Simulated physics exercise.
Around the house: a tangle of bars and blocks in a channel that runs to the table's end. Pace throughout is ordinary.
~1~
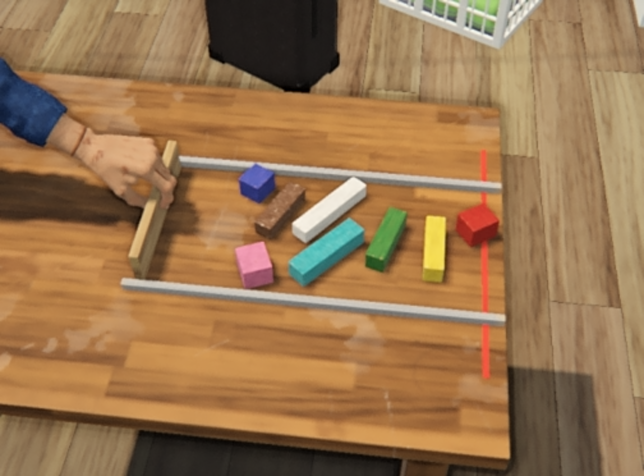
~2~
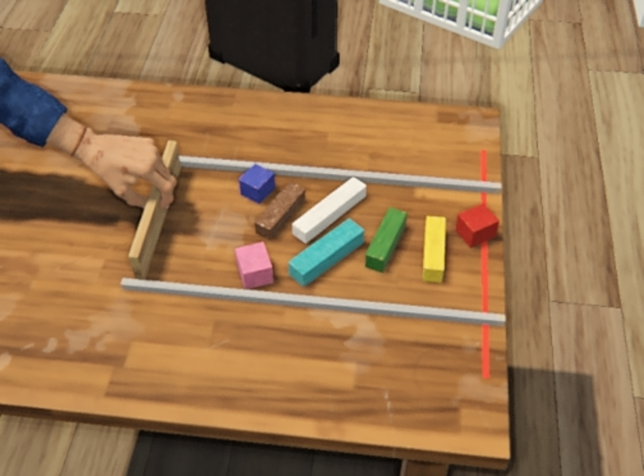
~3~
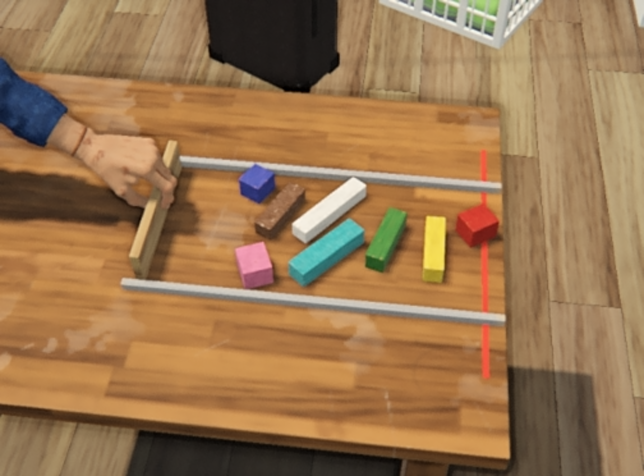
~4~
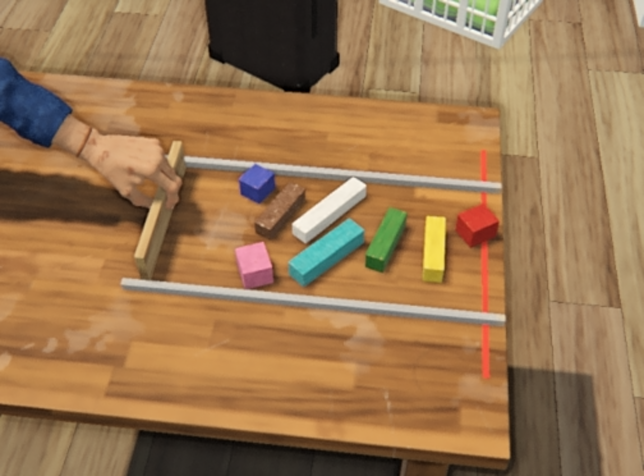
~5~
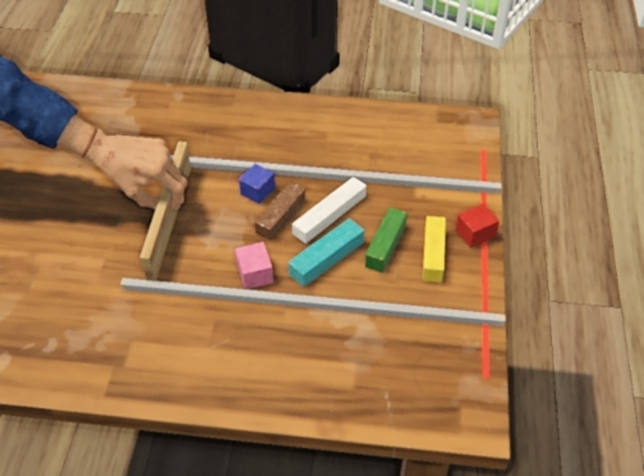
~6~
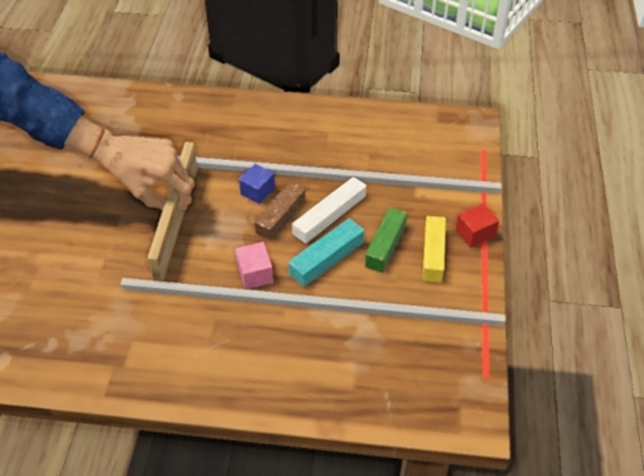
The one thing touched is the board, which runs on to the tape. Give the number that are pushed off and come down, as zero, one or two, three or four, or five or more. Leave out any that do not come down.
Honestly, a big bunch falls - five or more of them.
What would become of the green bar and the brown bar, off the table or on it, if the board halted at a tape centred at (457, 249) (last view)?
The green bar is lost; the brown bar is kept.
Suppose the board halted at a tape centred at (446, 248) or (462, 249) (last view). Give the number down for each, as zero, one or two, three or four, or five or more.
First tape: 3 or 4; second tape: Three to four.
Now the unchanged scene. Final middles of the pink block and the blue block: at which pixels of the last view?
In order, first (503, 294), then (500, 199).
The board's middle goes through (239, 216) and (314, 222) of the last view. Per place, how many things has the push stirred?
Up to then 1, and up to the other point 6.
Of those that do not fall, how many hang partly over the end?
I'd put it at 2.
A little later, none off yet; red block at rest near (477, 226); yellow bar at rest near (434, 249); green bar at rest near (386, 239).
When it is over, the number that fall off is five or more; down, brown bar, white bar, turquoise bar, green bar, yellow bar and red block.
